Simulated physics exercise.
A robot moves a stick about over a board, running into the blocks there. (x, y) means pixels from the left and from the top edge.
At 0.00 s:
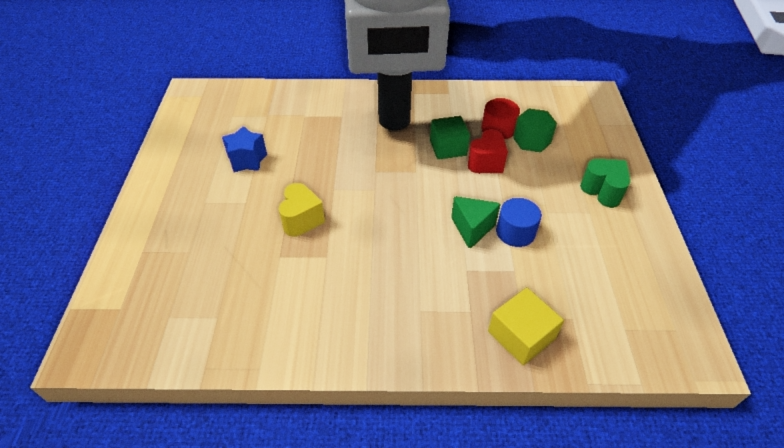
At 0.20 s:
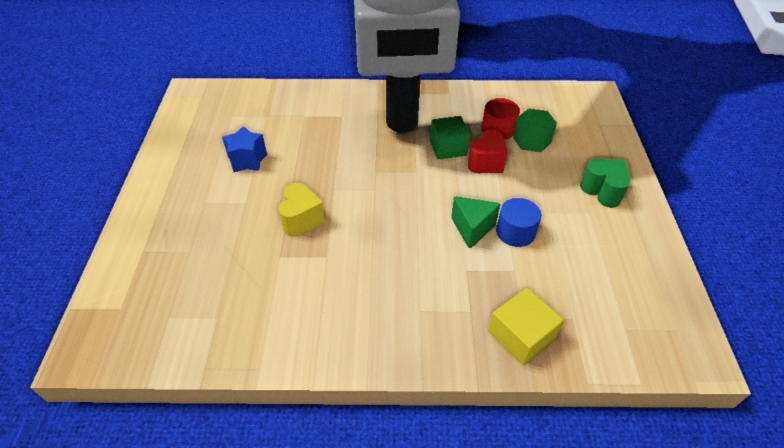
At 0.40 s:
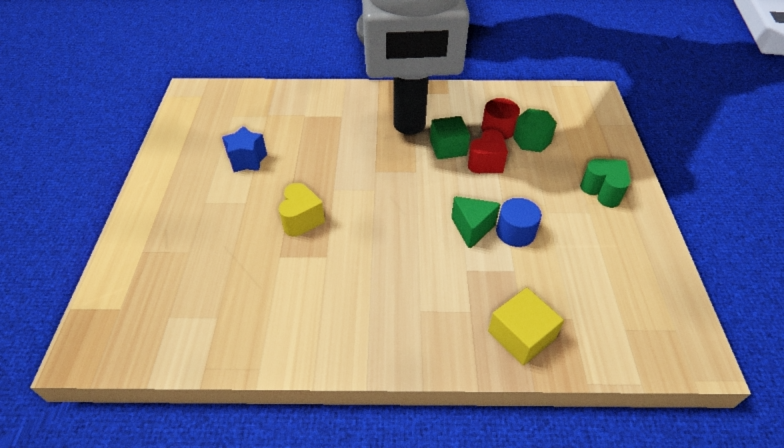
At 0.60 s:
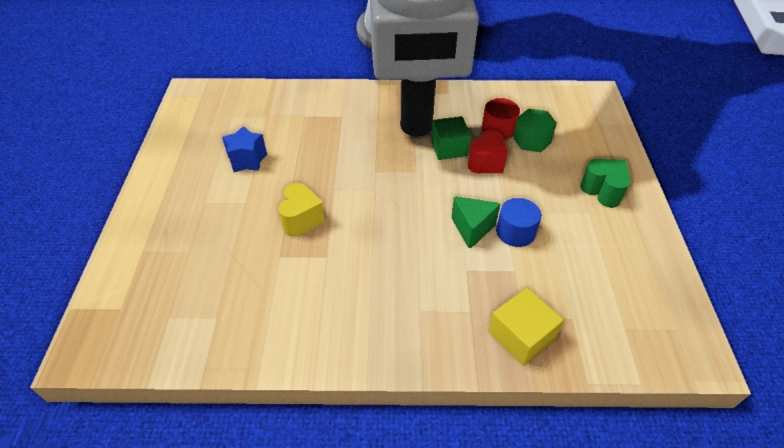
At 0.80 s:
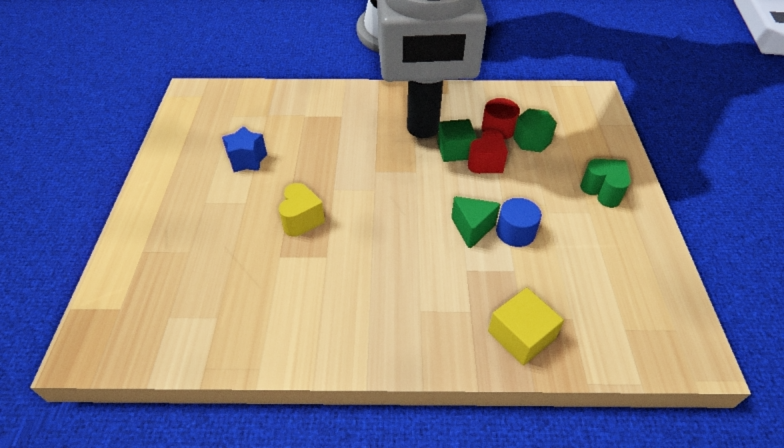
The video shows a black stick held by a gray robotic device moving slowly right across a wooden board scattered with colored blocks, then nudging a green block slightly right beside a red one while the other blocks stay still.
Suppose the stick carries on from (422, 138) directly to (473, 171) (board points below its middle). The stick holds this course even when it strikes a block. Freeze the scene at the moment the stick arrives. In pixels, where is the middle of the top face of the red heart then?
It comes to (552, 160).
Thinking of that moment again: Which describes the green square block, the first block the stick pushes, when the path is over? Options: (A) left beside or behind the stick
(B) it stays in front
The correct letter is B.
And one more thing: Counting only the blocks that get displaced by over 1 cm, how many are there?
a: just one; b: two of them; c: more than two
Correct choice: B.
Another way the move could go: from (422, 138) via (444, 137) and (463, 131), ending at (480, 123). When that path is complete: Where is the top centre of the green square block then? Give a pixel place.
Its top middle: (480, 131).
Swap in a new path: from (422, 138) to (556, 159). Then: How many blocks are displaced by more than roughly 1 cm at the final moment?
The number of blocks that move over 1 cm is three or more.
On the path given first. Halfway along, stick (448, 144); green square block (488, 143), turned 15° anticlockwise; red heart (519, 153).
At the end, stick (475, 161); green square block (518, 156), turned 30° anticlockwise; red heart (552, 160), turned 20° anticlockwise; red round block not moved.
